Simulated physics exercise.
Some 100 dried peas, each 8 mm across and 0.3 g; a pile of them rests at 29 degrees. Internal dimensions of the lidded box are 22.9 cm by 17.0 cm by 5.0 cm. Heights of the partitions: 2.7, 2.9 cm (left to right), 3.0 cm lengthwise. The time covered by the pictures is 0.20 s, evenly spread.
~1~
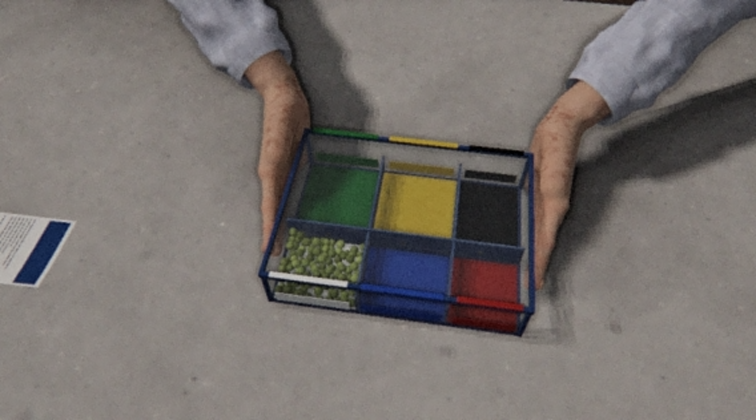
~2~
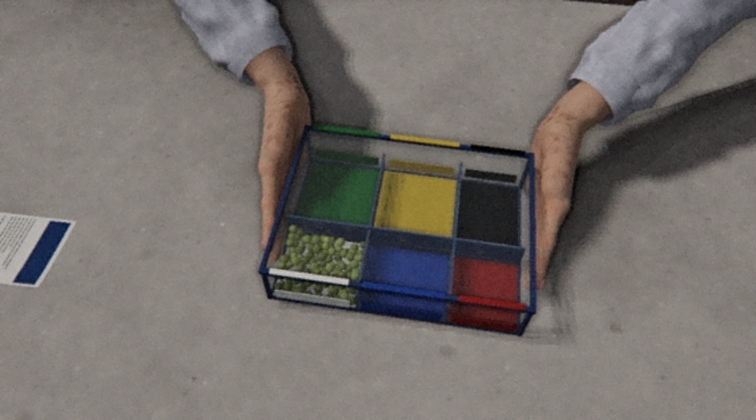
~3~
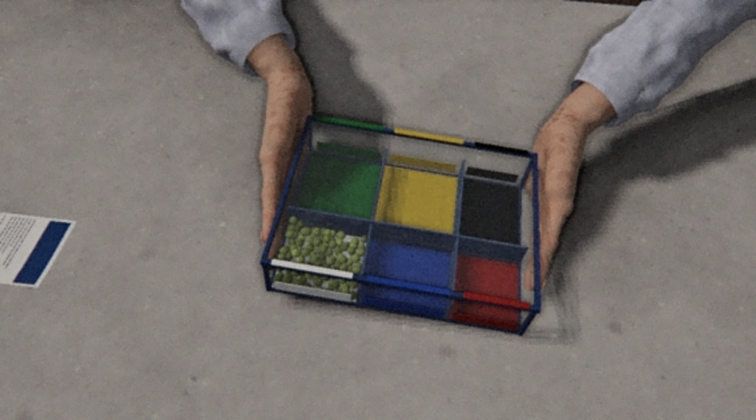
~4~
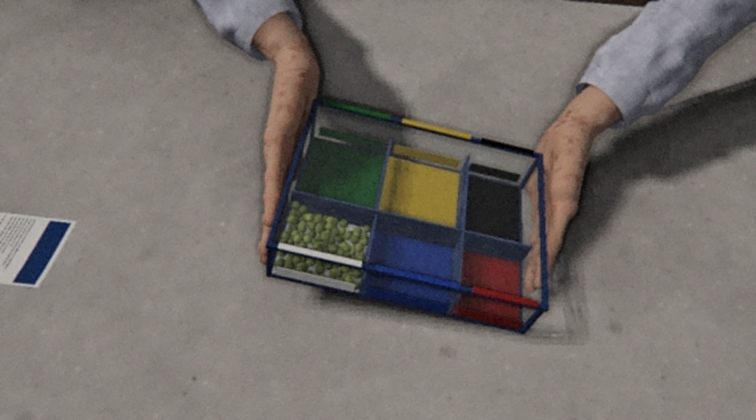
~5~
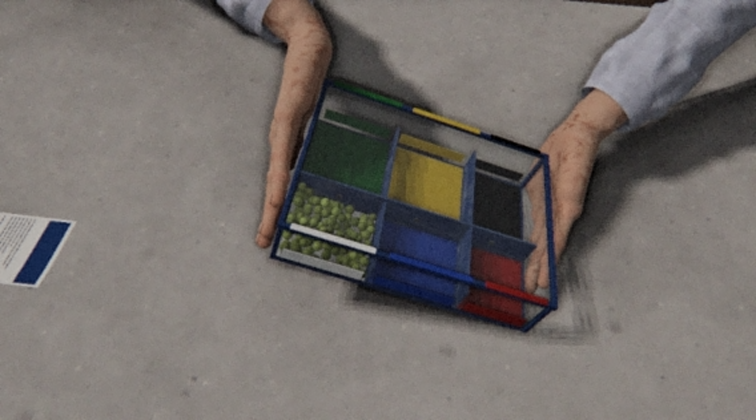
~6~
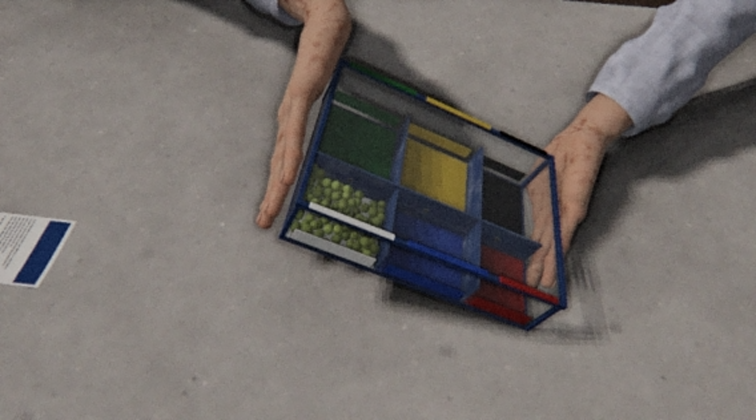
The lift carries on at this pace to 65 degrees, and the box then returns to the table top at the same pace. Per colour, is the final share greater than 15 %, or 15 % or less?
Red compartment: 15 % or less, blue compartment: Greater than 15 %, green compartment: 15 % or less, yellow compartment: 15 % or less, white compartment: Greater than 15 %, black compartment: 15 % or less.
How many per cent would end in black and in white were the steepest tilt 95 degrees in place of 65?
Black: 35, white: 5 (per cent).
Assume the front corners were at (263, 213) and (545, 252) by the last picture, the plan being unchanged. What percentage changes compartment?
Some 10 %.
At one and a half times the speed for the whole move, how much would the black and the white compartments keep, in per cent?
Then black would have 10 percent and white 20 percent.
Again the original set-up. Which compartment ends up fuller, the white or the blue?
White compartment.
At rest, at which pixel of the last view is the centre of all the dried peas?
Est. centre at rest: (360, 262) px.
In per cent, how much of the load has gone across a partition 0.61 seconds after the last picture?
Estimate: Roughly 50 in a hundred.
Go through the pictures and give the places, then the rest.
The first picture shows box tilt 0 degrees, front corners at (264, 273) and (530, 309); white 100 %.
The second picture shows box tilt 1 degrees, front corners at (264, 270) and (531, 308).
The third picture shows box tilt 5 degrees, front corners at (266, 260) and (535, 307), lowest corner right back.
The fourth picture shows box tilt 10 degrees, front corners at (272, 244) and (543, 306), lowest corner right back.
The fifth picture shows box tilt 17 degrees, front corners at (283, 224) and (552, 304), lowest corner right back.
The sixth picture shows box tilt 24 degrees, front corners at (302, 202) and (561, 303), lowest corner right back; white 100 %.
Then, 0.37 s after the last picture, tilt 62 degrees; blue 20 %, white 80 %.
Then, 0.61 s after the last picture, tilt 24 degrees; red 5 %, blue 30 %, yellow 5 %, white 50 %, black 5 %.
Then, 0.96 s after the last picture, tilt 0 degrees; red 5 %, blue 30 %, yellow 5 %, white 50 %, black 5 %.
In the end, red 5 %, blue 30 %, green 0 %, yellow 5 %, white 50 %, black 5 %.
